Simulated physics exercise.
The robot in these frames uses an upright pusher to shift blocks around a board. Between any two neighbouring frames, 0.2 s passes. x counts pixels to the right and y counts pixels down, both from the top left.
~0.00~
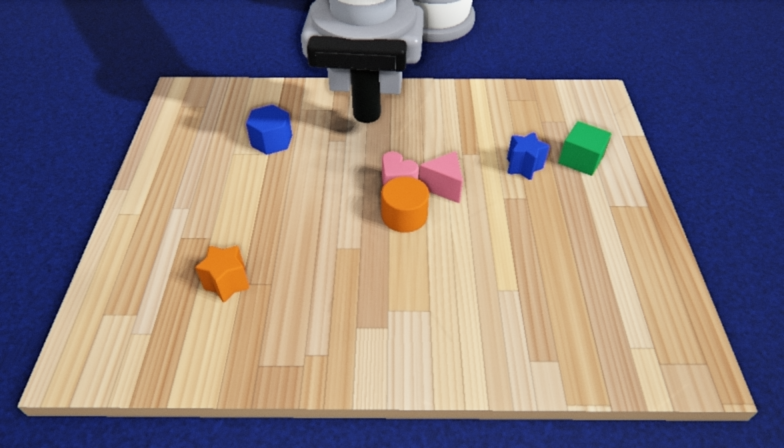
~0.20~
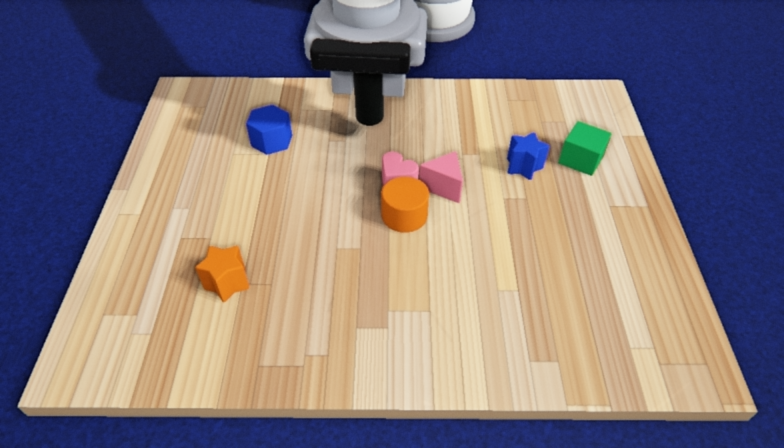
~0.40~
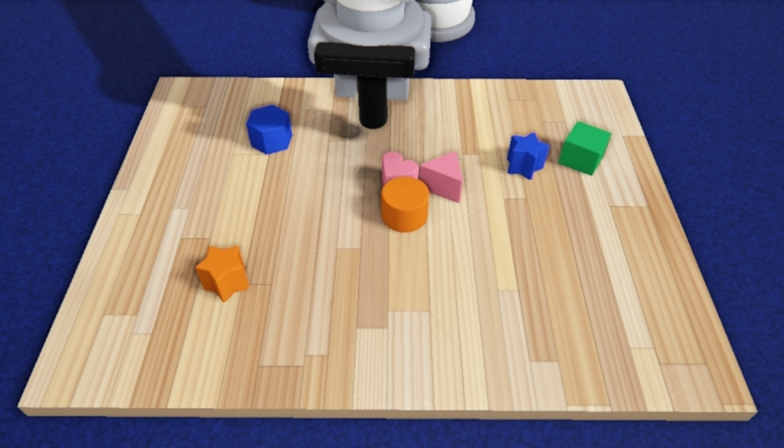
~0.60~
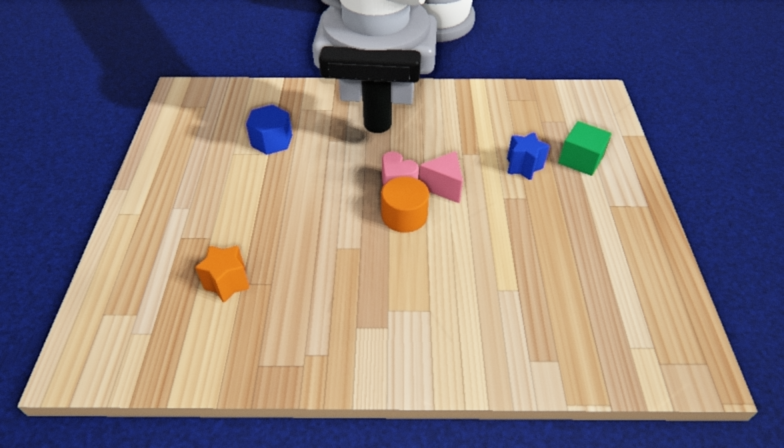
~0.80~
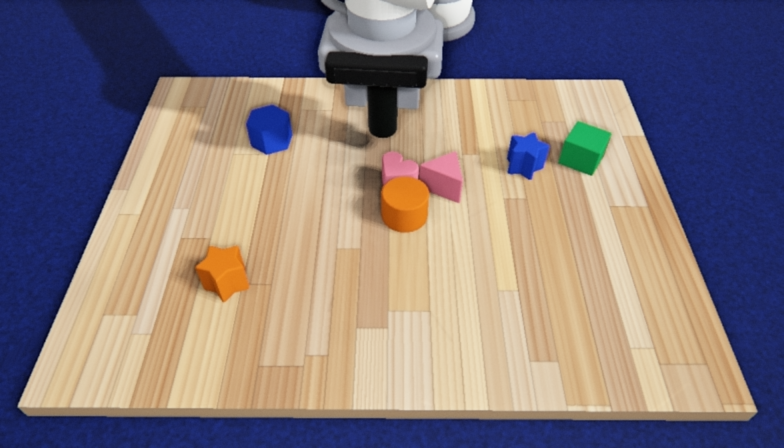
Robot arm with a black pusher inching toward a pink and orange block cluster on a wooden board, all blocks staying still.
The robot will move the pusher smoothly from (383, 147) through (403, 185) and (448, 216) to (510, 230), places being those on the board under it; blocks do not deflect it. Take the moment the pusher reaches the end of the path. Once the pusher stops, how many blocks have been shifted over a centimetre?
Number moved: 3+.
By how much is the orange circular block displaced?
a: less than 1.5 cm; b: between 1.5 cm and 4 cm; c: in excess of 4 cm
That would be c.
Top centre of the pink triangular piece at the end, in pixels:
So, by the moment the path ends, you'll find the top centre of the pink triangular piece at (479, 177).
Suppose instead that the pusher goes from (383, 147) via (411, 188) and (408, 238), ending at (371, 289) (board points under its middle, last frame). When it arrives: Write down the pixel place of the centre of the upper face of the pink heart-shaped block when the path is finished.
In the picture, it is at (385, 183).
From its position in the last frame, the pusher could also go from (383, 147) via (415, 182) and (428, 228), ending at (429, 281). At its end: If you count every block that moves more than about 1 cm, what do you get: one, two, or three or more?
Moved: More than two.
On the path given first. One third of the way, pusher (404, 169); pink heart-shaped block (414, 188); orange circular block (417, 218).
Two thirds of the way, pusher (451, 200); pink heart-shaped block (442, 221), turned 50° clockwise; orange circular block (423, 250); pink triangular piece (469, 173), turned 90° anticlockwise.
At the end, pusher (514, 214); pink heart-shaped block (450, 223), turned 75° clockwise; orange circular block (423, 251); pink triangular piece (479, 177), turned 130° anticlockwise; blue star block unmoved.
